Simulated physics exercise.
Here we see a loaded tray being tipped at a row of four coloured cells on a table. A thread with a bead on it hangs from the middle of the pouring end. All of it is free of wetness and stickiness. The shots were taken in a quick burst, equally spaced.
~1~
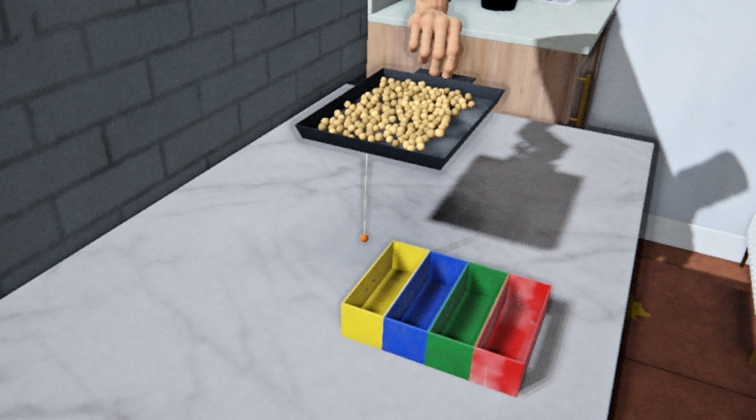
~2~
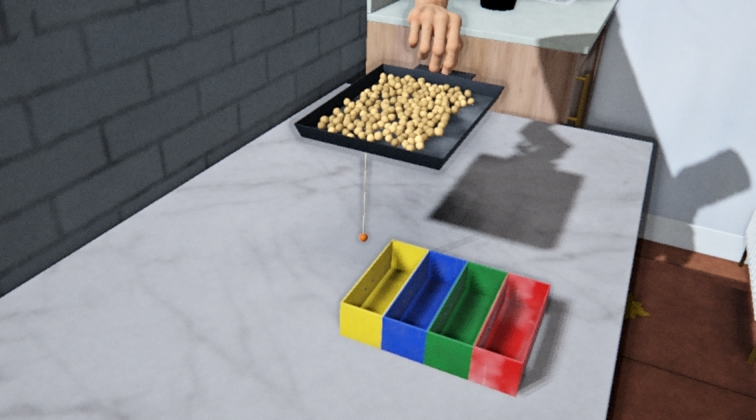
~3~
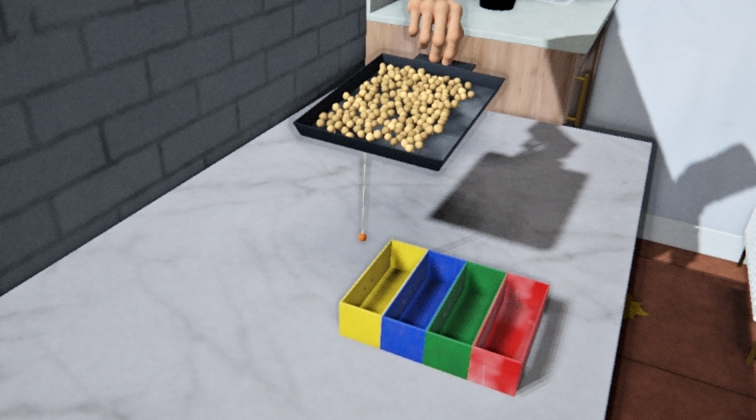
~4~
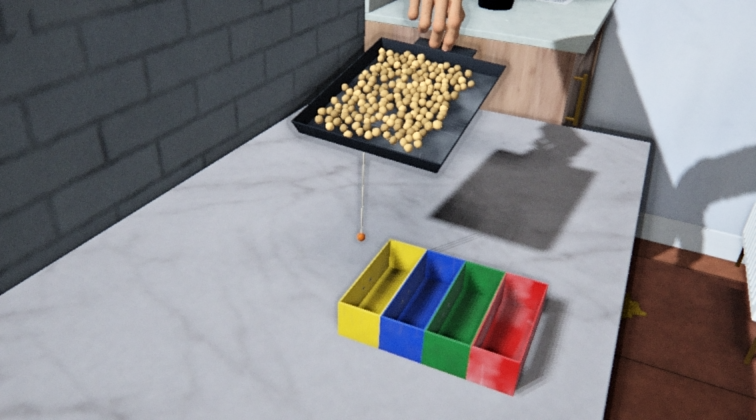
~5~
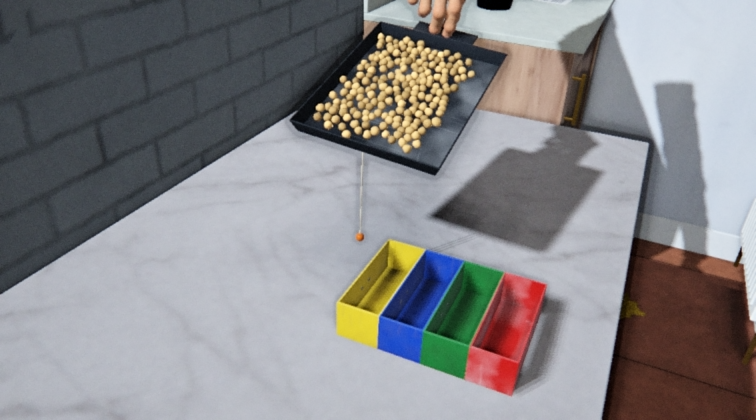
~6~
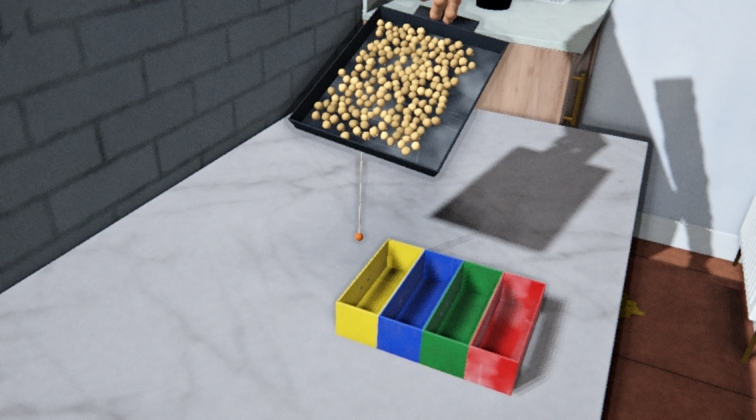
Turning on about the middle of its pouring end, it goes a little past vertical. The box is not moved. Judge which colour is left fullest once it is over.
Blue is left fullest.
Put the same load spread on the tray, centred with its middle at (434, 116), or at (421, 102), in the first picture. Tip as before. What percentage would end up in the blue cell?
Roughly 50 and 40 percent, in that order.
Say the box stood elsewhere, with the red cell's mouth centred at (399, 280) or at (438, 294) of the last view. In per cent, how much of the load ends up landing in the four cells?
The first yields 70 per cent and the second 100 per cent.
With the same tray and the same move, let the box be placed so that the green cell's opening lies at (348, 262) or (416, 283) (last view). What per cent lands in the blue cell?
About 0 per cent first, then about 30 per cent.
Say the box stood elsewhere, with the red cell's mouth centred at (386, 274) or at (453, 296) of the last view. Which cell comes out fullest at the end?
It would be the red one the first time and that green cell the second time.
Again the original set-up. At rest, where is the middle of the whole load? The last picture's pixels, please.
Resting centre, last frame: Roughly (403, 312).
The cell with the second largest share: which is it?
I'd say the cell in yellow.
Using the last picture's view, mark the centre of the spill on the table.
Centre, final frame: Roughly (326, 302).
Just after the last frame, tray tipped steeply; the larger part on the tray; just a few in the green cell; about a tenth falling or outside the box.
A moment on, tray tipped past a quarter turn; about a tenth on the tray; roughly a third in the blue cell; roughly a quarter in the yellow cell; about a tenth in the green cell; just a few in the red cell; roughly a quarter falling or outside the box.
Further on, tray tipped past a quarter turn; roughly half in the blue cell; roughly a quarter in the yellow cell; about a tenth in the green cell; just a few in the red cell; roughly a quarter falling or outside the box.
When it is over, tray tipped past a quarter turn; roughly half in the blue cell; roughly a quarter in the yellow cell; about a tenth in the green cell; just a few in the red cell; roughly a quarter outside the box.
